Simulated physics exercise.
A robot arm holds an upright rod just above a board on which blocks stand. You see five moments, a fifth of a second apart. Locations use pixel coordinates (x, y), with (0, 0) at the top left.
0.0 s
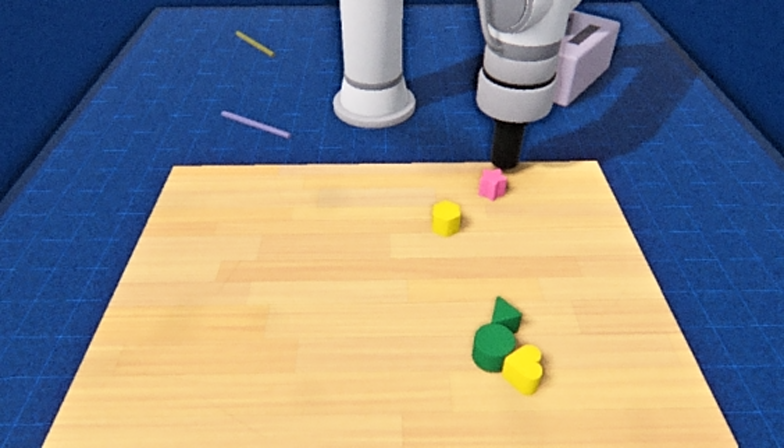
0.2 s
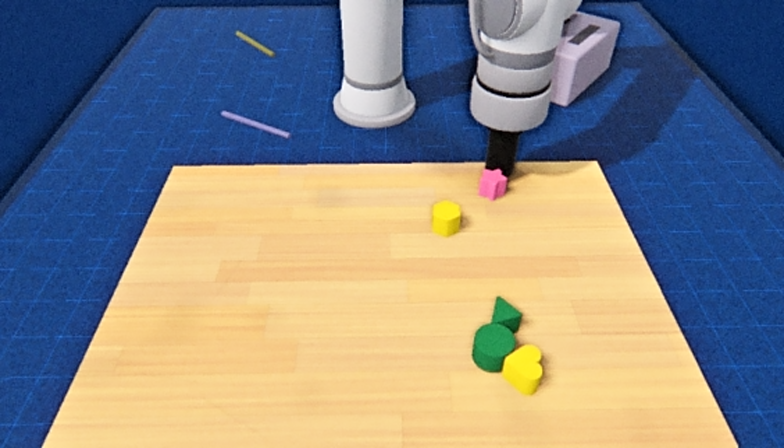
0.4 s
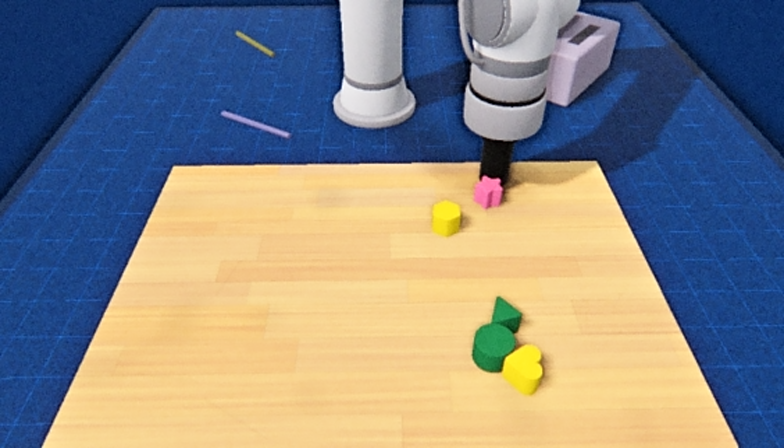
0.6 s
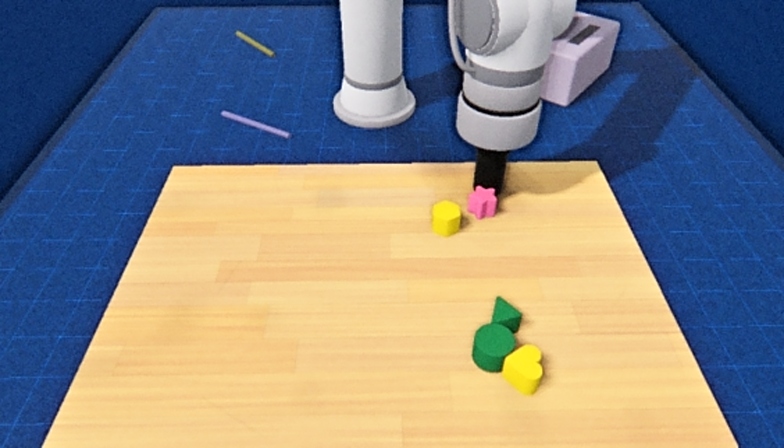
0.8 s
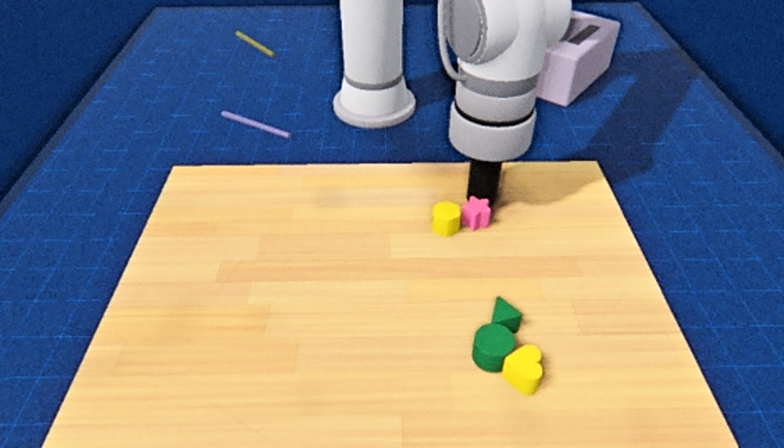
A white robot arm with a black rod stands at the far edge of a pale wooden board on a blue gridded floor, seen from above and in front. A pink star-shaped block and a yellow six-sided block sit near the rod, with two green blocks and a yellow heart closer. The rod pushes the pink block nearer and leftward, up beside the yellow six-sided one, while the camera stays still.
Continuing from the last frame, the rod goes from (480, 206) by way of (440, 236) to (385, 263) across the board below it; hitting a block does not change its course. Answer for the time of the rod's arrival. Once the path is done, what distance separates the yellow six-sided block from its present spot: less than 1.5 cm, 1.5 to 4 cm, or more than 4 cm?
Offset: Above 4 cm.
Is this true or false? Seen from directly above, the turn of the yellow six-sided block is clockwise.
That is true.
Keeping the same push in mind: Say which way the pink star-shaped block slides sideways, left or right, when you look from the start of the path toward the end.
Well, taking the path from its start to its end as straight ahead, the pink star-shaped block moves to the left.
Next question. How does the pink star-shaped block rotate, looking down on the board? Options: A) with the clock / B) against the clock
My answer is option B.
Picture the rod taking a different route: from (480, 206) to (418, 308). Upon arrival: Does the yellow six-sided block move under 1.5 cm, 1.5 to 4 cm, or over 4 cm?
Covers 1.5 to 4 cm.
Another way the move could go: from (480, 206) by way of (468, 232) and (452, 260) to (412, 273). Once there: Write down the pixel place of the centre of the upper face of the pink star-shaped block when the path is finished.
Put as a pixel place, it's (440, 274).
On the path given first. One third of the way, rod (456, 220); yellow six-sided block (429, 216), turned 30° clockwise; pink star-shaped block (468, 227), turned 35° anticlockwise.
Two thirds of the way, rod (422, 237); yellow six-sided block (391, 225), turned 75° clockwise; pink star-shaped block (465, 231), turned 60° anticlockwise.
At the end, rod (385, 255); yellow six-sided block (370, 226), turned 110° clockwise; pink star-shaped block (465, 231), turned 60° anticlockwise.
